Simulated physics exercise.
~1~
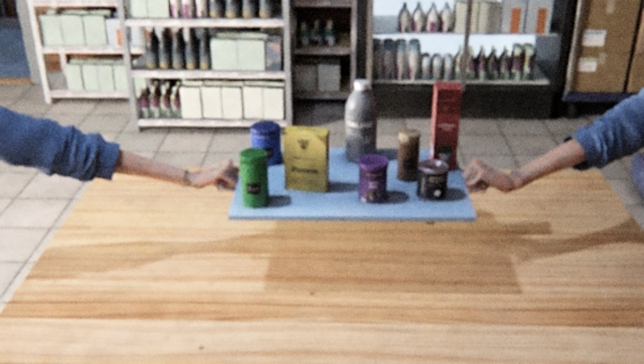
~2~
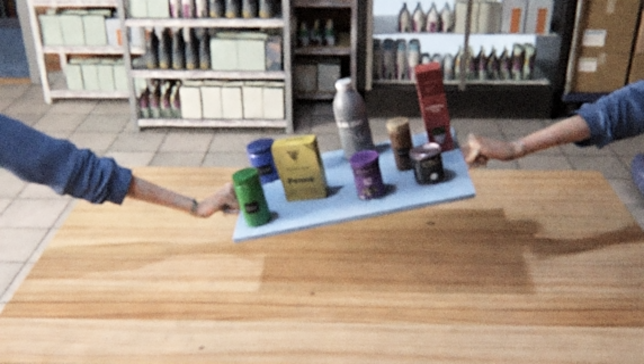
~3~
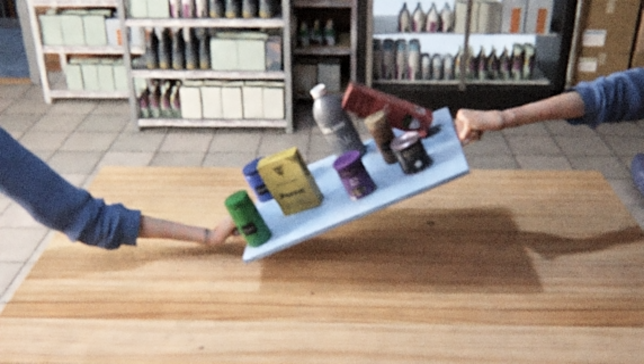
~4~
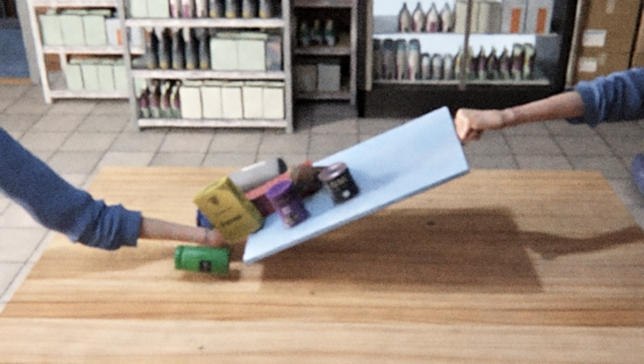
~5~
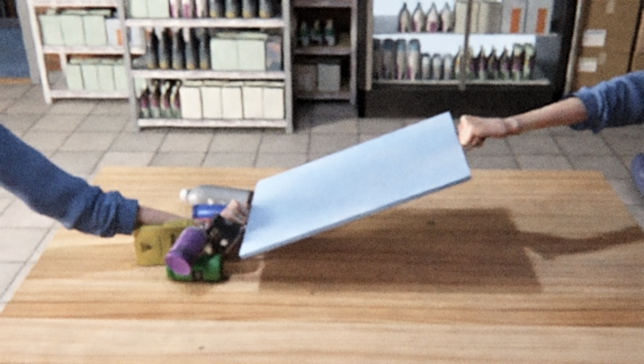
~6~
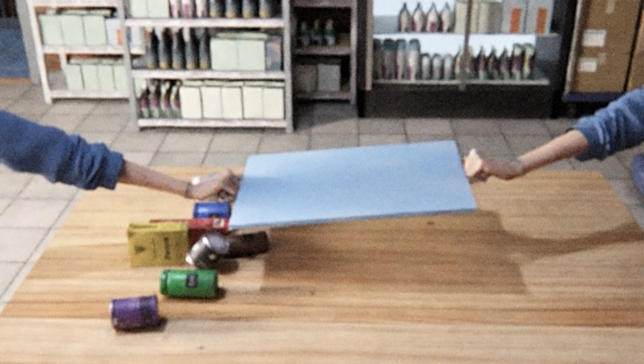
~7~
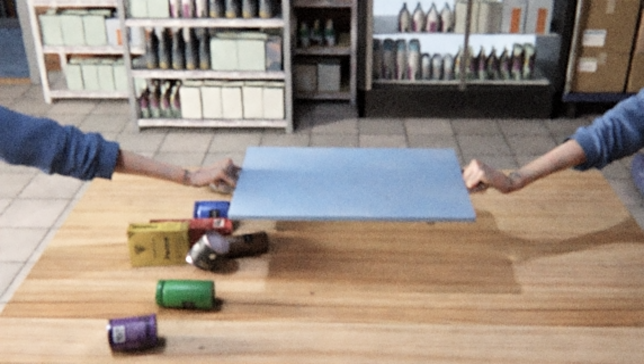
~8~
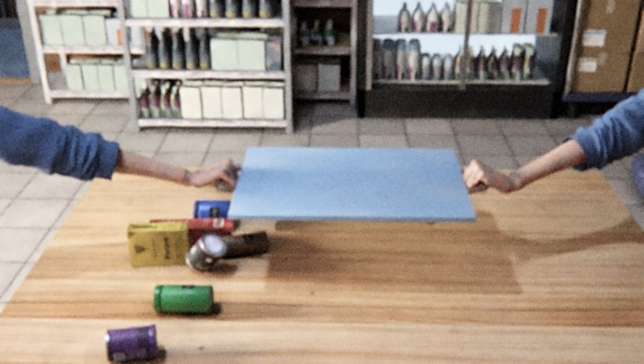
In a shop, two hands tip a tray left, spill all its items, and level it.
